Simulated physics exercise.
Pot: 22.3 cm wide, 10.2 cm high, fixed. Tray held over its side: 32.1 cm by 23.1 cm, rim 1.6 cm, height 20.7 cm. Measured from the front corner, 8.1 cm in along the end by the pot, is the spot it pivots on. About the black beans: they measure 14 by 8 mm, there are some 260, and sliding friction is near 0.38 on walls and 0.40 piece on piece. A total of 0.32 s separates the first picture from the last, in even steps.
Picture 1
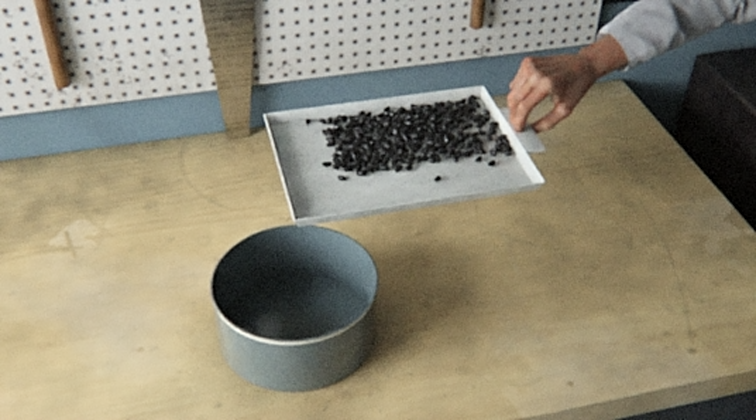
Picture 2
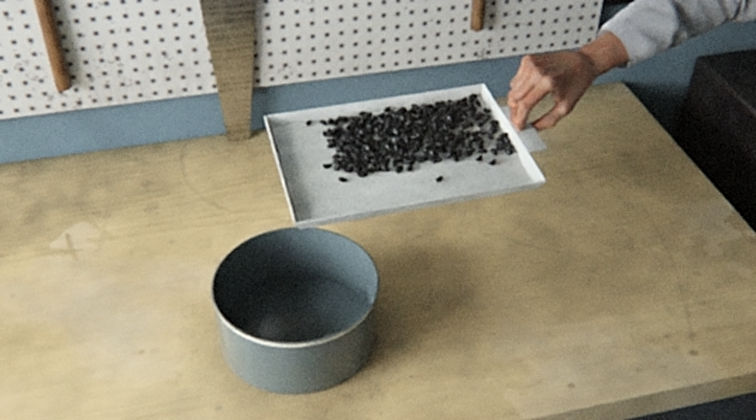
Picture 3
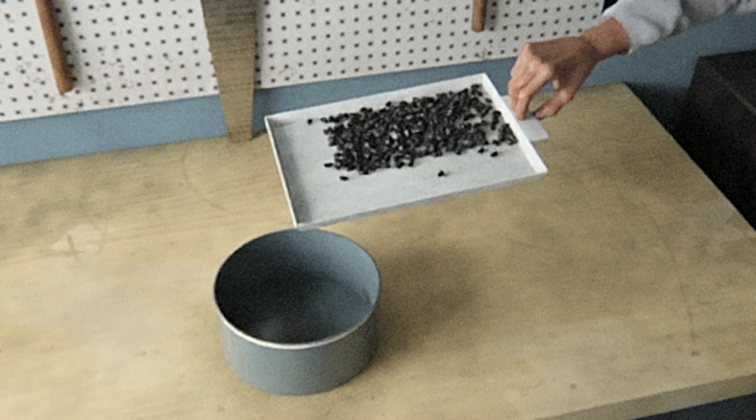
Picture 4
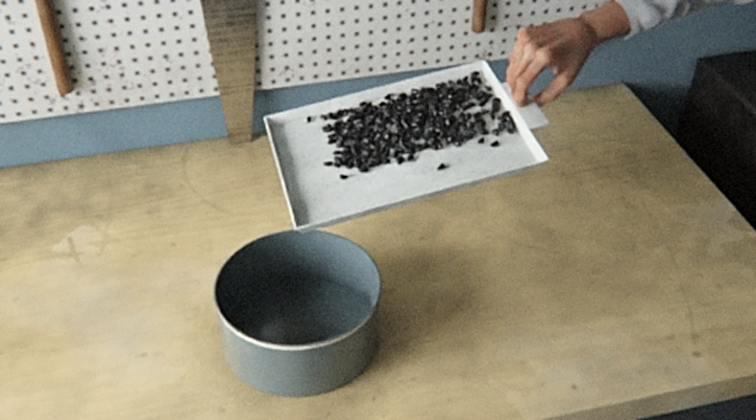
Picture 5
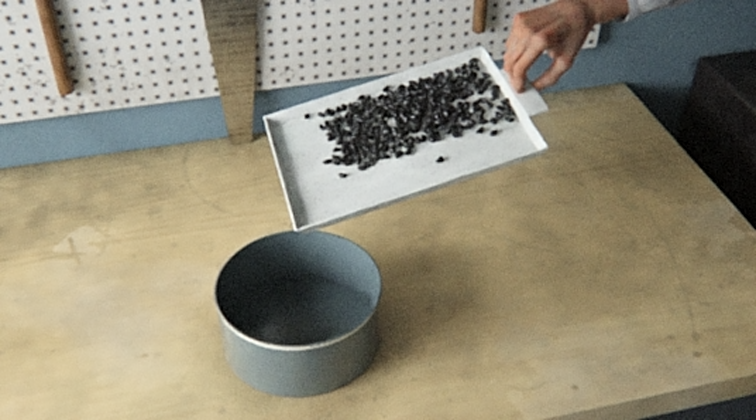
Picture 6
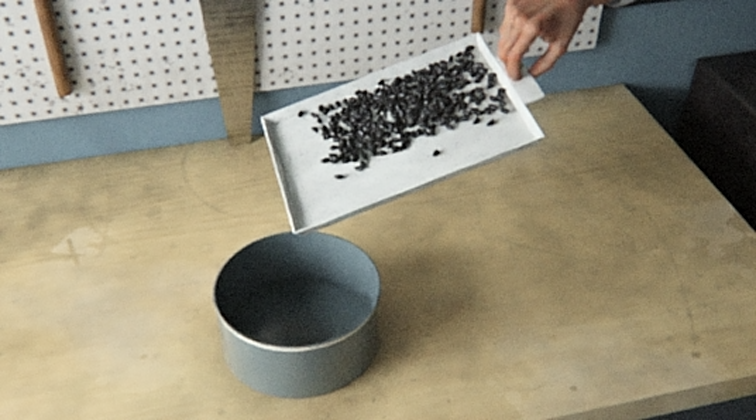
A white tray scattered with small black beans tilts gradually down to the left as a hand at its right end raises that side, the beans shifting slightly leftward late on. A round blue-grey pot stands below the tray's left front corner on a worn wooden workbench. The view looks down from a steady camera, with white pegboard, hanging tools and a blue wall behind.
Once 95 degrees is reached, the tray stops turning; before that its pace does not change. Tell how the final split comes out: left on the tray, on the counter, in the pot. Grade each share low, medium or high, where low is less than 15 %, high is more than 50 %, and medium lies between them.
Shares - tray: Low, counter: Medium, pot: High.
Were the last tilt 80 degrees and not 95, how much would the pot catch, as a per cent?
That comes out at some 75 per cent.
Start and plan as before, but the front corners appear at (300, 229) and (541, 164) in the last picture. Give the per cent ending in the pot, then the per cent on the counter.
You'd end with pot at 100 and counter at 0.
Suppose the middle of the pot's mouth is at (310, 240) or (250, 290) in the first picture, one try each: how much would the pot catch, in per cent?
I'd say some 50 per cent for the first and some 75 per cent for the second.
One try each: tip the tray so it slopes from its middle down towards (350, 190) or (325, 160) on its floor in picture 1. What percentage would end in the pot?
Approximately 100 percent, then 20 percent.
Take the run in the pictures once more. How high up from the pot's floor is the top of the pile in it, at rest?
Top level: Approx. 2.0 cm.
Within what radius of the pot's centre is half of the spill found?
Distance: Around 22 cm.
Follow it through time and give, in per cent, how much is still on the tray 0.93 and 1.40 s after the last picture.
First 25, then 0.
Then, 0.56 s after the last picture, tilt 54 degrees; the tray holds 75 %, the pot 0 %.
Then, 0.93 s after the last picture, tilt 78 degrees; the tray holds 25 %, the pot 60 %.
Then, 1.40 s after the last picture, tilt 95 degrees; the tray holds 0 %, the pot 75 %.
In the end, tray 0 %, counter 25 %, pot 75 %.
